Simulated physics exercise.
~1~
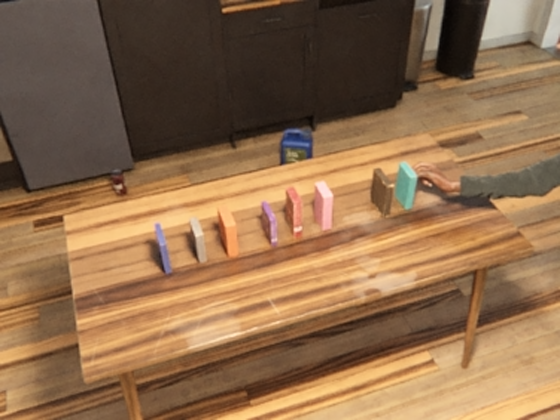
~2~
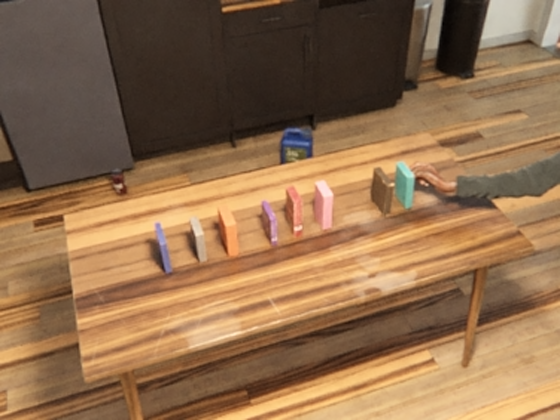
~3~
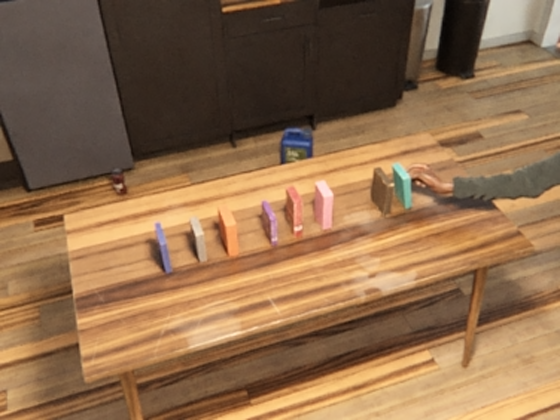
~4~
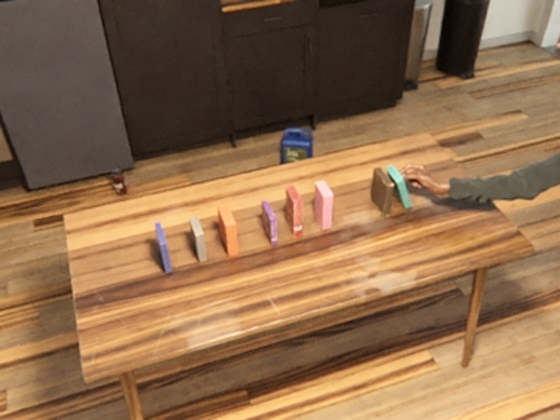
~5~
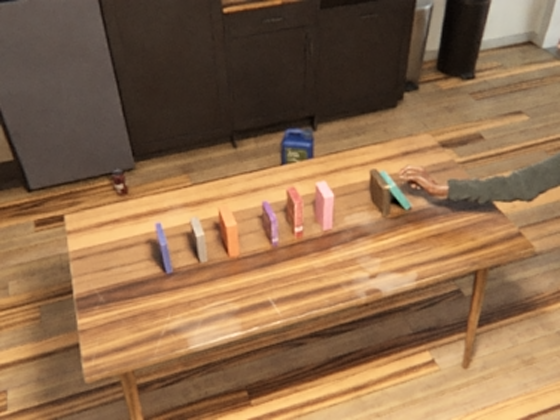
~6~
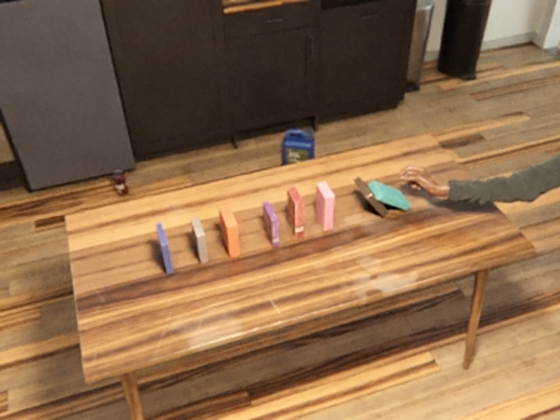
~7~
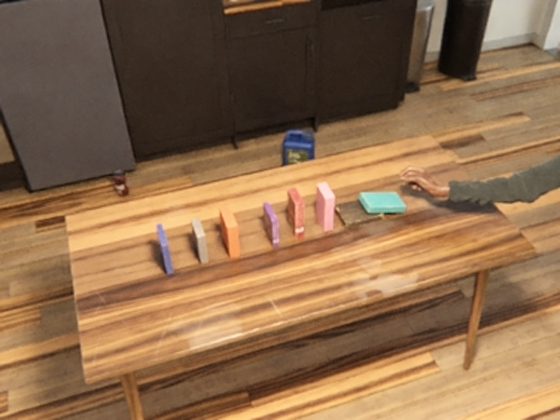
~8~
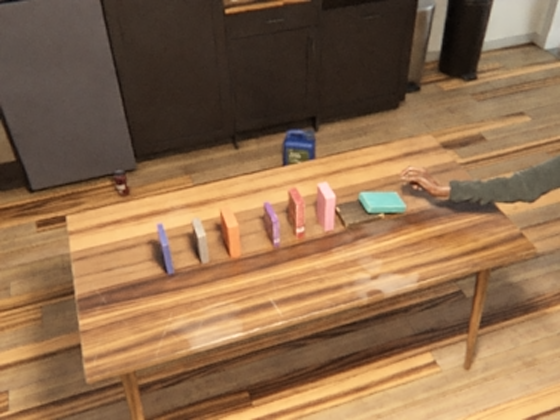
A hand slowly tipped a turquoise board at the right end of a row of upright blocks on a wooden table, and it toppled left into the dark board beside it, leaving both lying down while the rest of the row stayed standing.
